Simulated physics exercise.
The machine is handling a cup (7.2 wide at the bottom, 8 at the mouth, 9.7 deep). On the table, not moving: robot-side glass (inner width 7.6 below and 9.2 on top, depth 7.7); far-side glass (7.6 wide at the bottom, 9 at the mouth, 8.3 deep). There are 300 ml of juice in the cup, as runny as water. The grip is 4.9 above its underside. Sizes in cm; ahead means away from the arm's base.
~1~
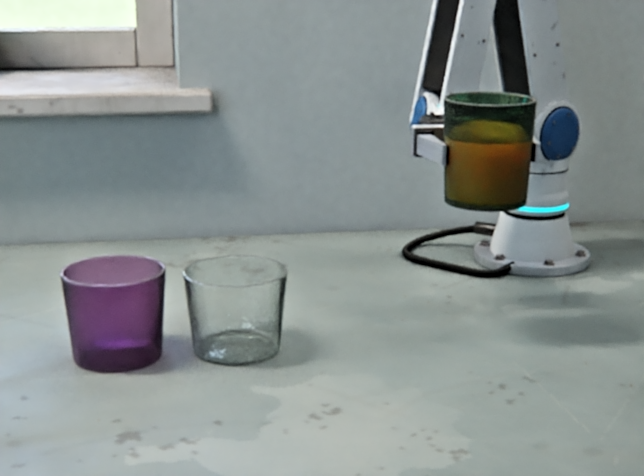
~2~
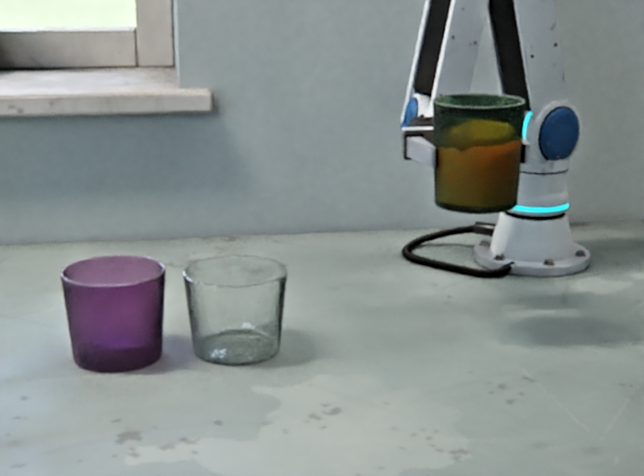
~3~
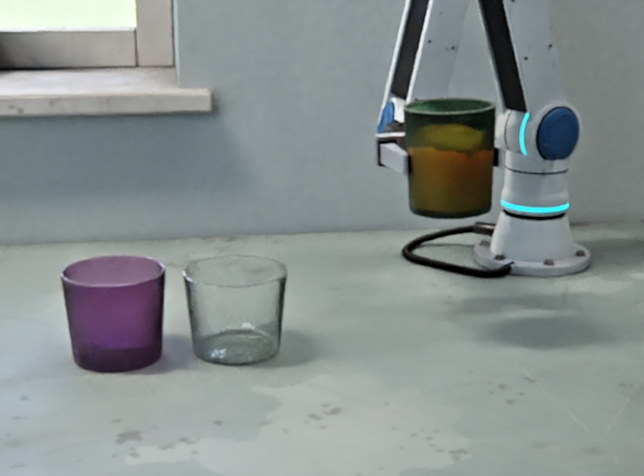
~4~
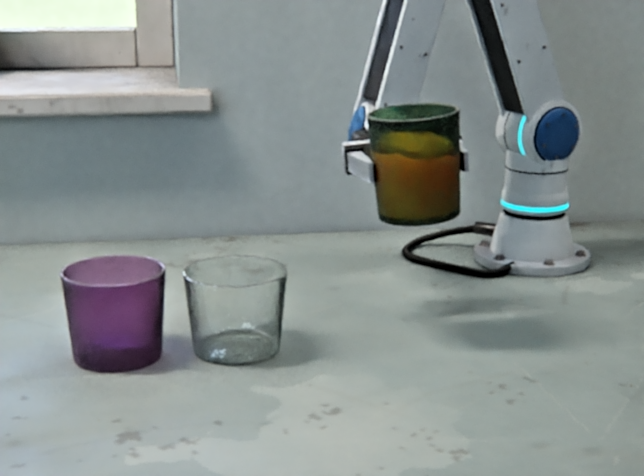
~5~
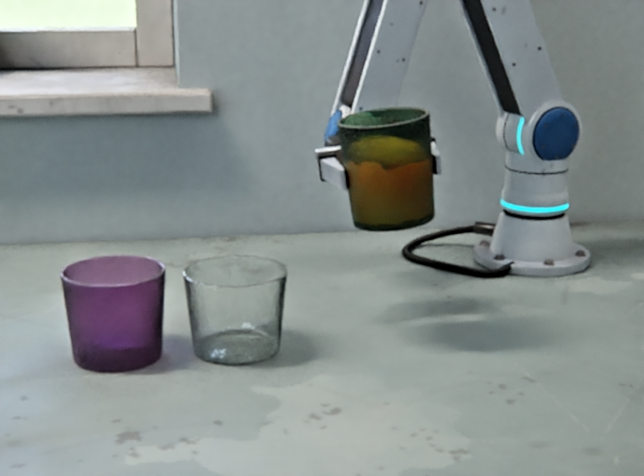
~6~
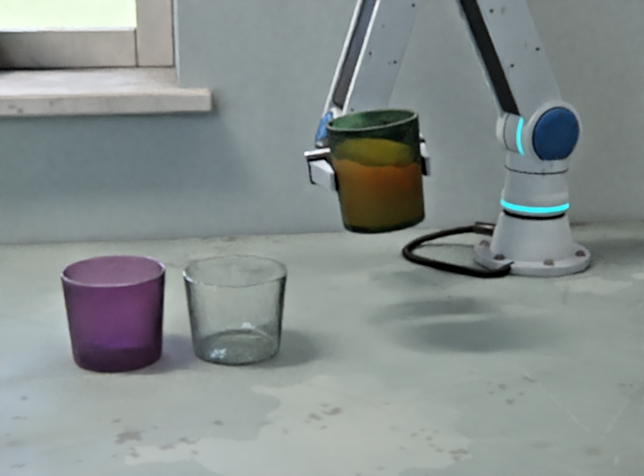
A white robotic arm with blue joints grips a green-tinted glass cup of orange juice above a pale, worn tabletop, seen from the front and slightly above against a grey-blue wall. A purple glass and a clear, empty one stand at left, below a window ledge. The arm carries the cup leftward and slightly down, slowing and tilting it slightly left, while the camera stays still.
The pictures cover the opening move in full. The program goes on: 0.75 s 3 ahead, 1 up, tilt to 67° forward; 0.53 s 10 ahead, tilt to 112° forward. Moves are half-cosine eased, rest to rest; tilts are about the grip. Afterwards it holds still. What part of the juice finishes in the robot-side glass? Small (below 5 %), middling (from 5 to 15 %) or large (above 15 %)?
Answer: Large; above 15 % of the juice finishes in the robot-side glass.
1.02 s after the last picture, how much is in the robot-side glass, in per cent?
Some 30 per cent.
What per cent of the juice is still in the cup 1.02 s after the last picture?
Near 65 %.
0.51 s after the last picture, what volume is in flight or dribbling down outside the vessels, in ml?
Some 0 ml.
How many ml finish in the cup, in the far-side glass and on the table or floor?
Roughly 0, 150, 70 ml.
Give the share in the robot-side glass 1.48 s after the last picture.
About 30 %.
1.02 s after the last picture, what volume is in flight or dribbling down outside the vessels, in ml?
About 15 ml.
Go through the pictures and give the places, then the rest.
In the first picture, cup middle at (487, 152), level; upper third of the juice around (488, 141), from x 450 to 530, top at y 125; 295 ml in the cup.
In the second picture, cup middle at (477, 154), level; upper third of the juice around (480, 142), from x 440 to 520, top at y 125.
In the third picture, cup middle at (450, 159), tilted 3° forward; upper third of the juice around (450, 146), from x 410 to 490, top at y 130.
In the fourth picture, cup middle at (416, 165), tilted 5° forward; upper third of the juice around (415, 152), from x 375 to 455, top at y 135.
In the fifth picture, cup middle at (389, 170), tilted 7° forward; upper third of the juice around (387, 157), from x 345 to 430, top at y 140.
In the sixth picture, cup middle at (378, 172), tilted 8° forward; upper third of the juice around (375, 159), from x 335 to 420, top at y 140; 295 ml in the cup.
Then, 0.51 s after the last picture, tilted 54° forward, liquid up to 20 above the table; 295 ml in the cup.
Then, 1.02 s after the last picture, tilted 91° forward, liquid up to 36 above the table; 195 ml in the cup, 85 ml in the robot-side glass, 15 ml in the air or running down outside.
Then, 1.48 s after the last picture, tilted 112° forward, liquid up to 36 above the table; 150 ml in the far-side glass, 80 ml in the robot-side glass, 40 ml on the table or floor, 20 ml in the air or running down outside.
Then, 2.28 s after the last picture, tilted 112° forward, liquid up to 4 above the table; 145 ml in the far-side glass, 85 ml in the robot-side glass, 65 ml on the table or floor.
Final state, 145 ml in the far-side glass, 85 ml in the robot-side glass, 65 ml on the table or floor. That is 28 % in the robot-side glass.
